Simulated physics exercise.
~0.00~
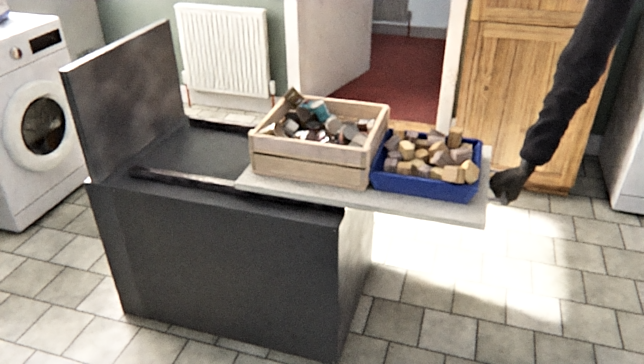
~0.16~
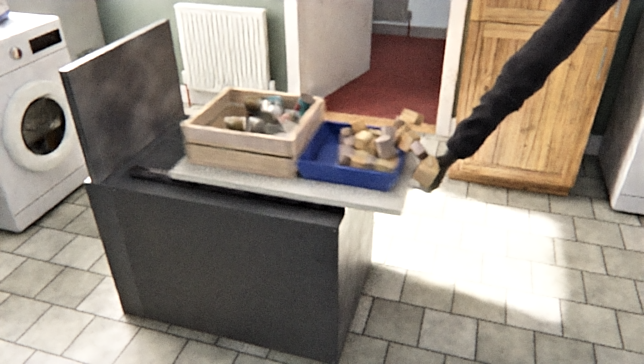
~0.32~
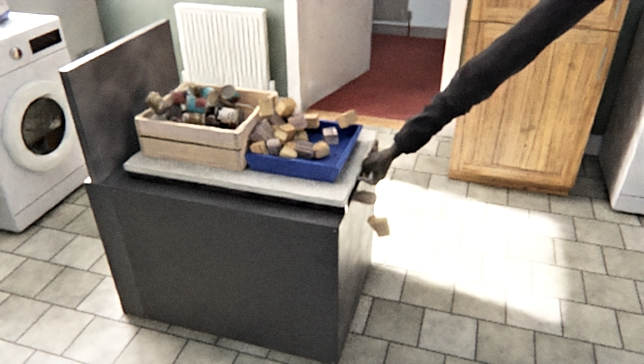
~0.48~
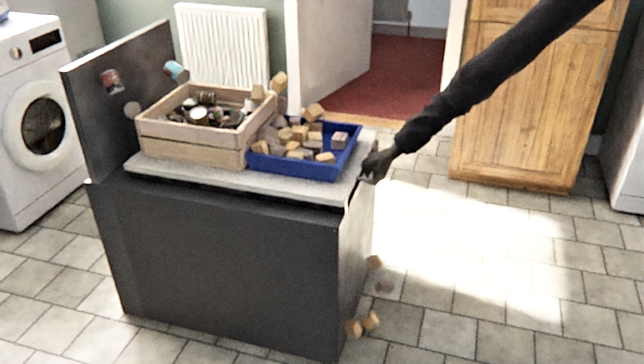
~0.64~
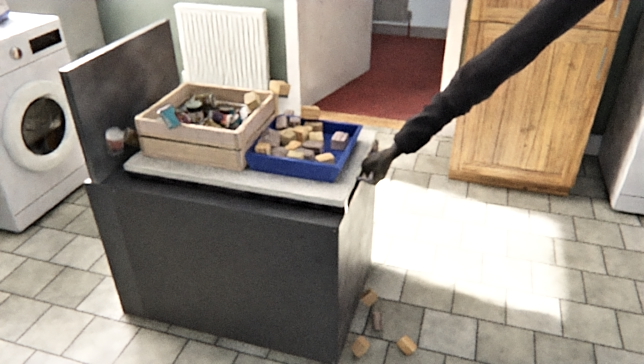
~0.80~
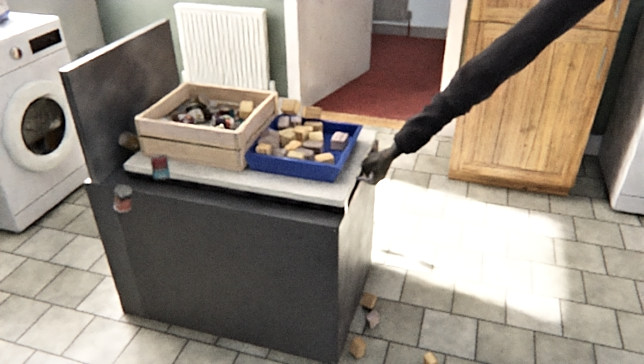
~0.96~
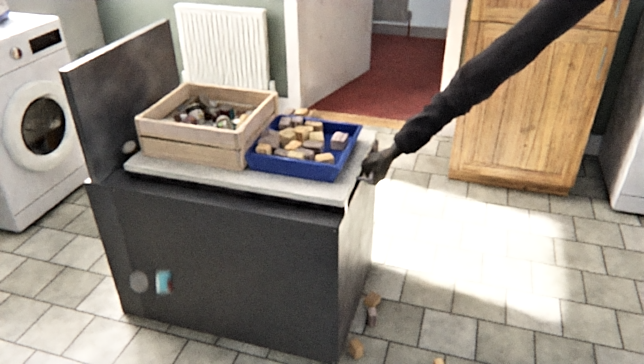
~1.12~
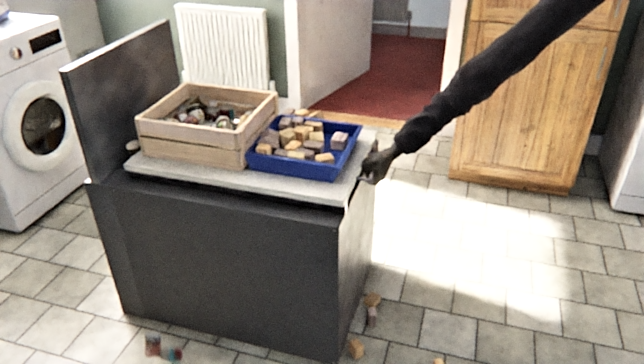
Kitchen with tiled floor, a gloved hand shoving a laden shelf left until it stops, blocks and tins spilling to the floor.
